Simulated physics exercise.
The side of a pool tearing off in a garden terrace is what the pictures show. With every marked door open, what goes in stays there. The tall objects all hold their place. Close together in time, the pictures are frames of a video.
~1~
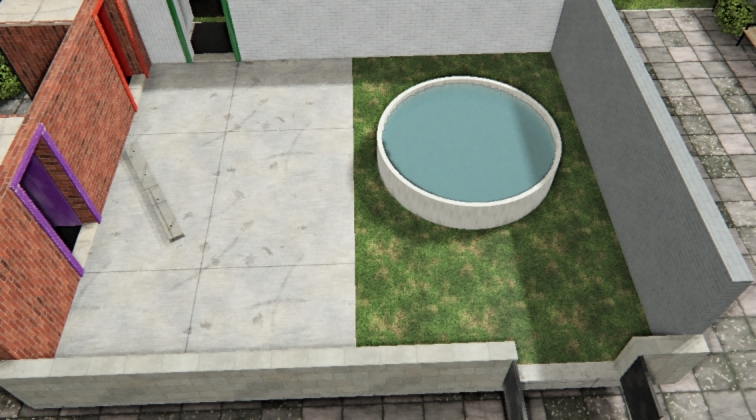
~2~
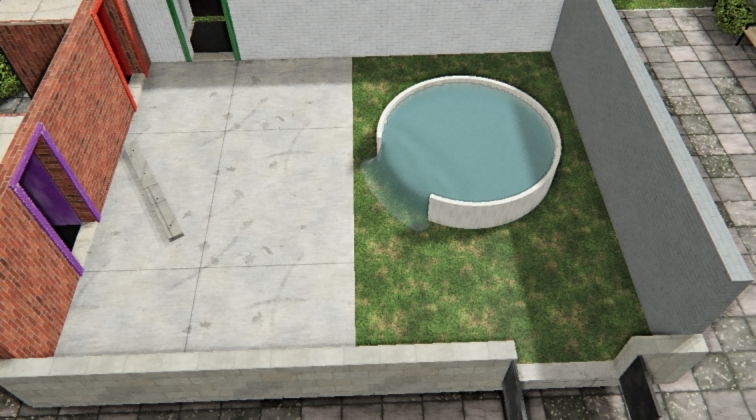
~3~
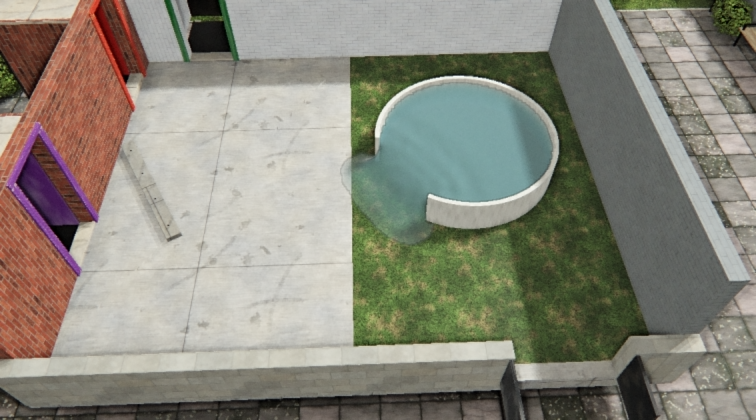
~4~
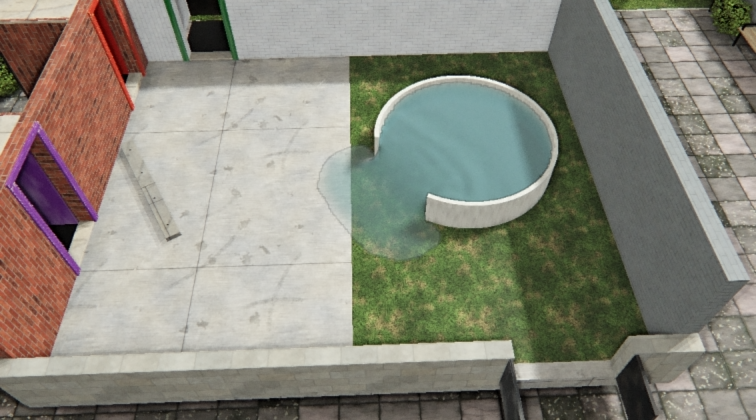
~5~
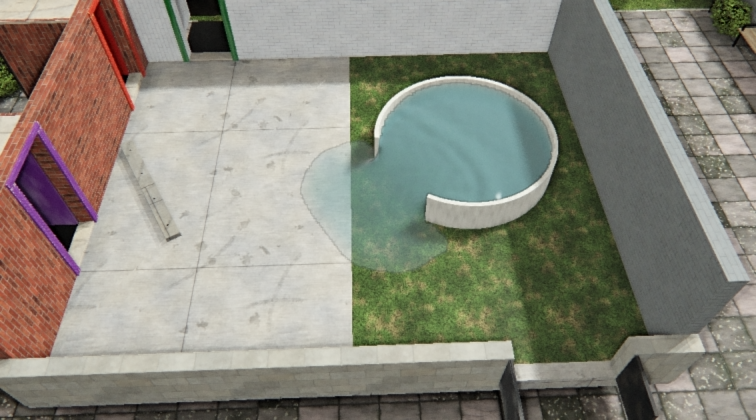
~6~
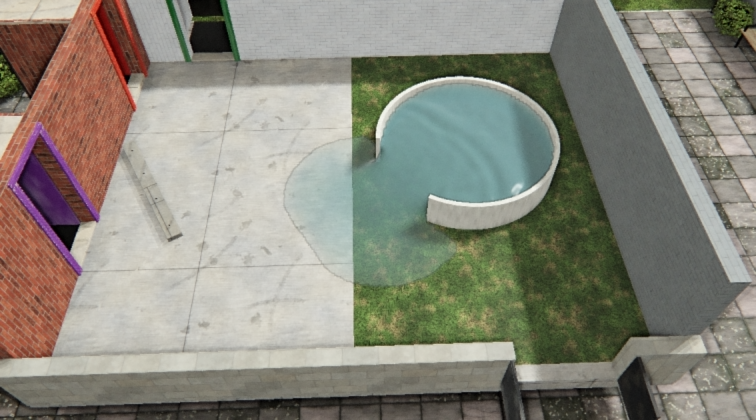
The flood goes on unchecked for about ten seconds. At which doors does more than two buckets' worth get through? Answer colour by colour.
Outcome: The green door tops two buckets, the purple door tops two buckets, the red door does not top two buckets.
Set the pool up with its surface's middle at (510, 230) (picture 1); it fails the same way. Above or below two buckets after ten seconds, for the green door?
One at a time, the green door tops the threshold.
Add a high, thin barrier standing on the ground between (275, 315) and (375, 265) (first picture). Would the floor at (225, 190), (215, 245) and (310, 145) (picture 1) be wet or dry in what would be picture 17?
Submerged, submerged, then submerged.
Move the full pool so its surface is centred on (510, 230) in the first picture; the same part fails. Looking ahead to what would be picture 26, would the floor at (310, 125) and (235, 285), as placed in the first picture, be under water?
Note - point 1 still bare; point 2 drenched.
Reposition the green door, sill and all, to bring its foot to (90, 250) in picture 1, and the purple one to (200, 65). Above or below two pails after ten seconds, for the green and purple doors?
Note: Green door crosses the line; purple door crosses the line.
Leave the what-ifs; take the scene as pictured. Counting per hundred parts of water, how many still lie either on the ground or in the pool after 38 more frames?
About 98 per cent.
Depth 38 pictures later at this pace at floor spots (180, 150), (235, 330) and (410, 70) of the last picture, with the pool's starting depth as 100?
14, 25, 0 %.
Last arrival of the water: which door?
I'd say the green one.
A moment on, water covers 20 % of the floor; the green door not reached, the purple door not reached, the red door not reached.
Next, water covers 40 % of the floor; the green door not reached, the purple door not reached, the red door not reached.
Then, water covers 55 % of the floor; the green door not reached, the purple door under two buckets in, the red door not reached.
Later, water covers 65 % of the floor; the green door under two buckets in, the purple door over two buckets in, the red door wet at the sill, nothing in.
In the end, water covers 80 % of the floor; the green door over two buckets in, the purple door far over two buckets in, the red door wet at the sill, nothing in.
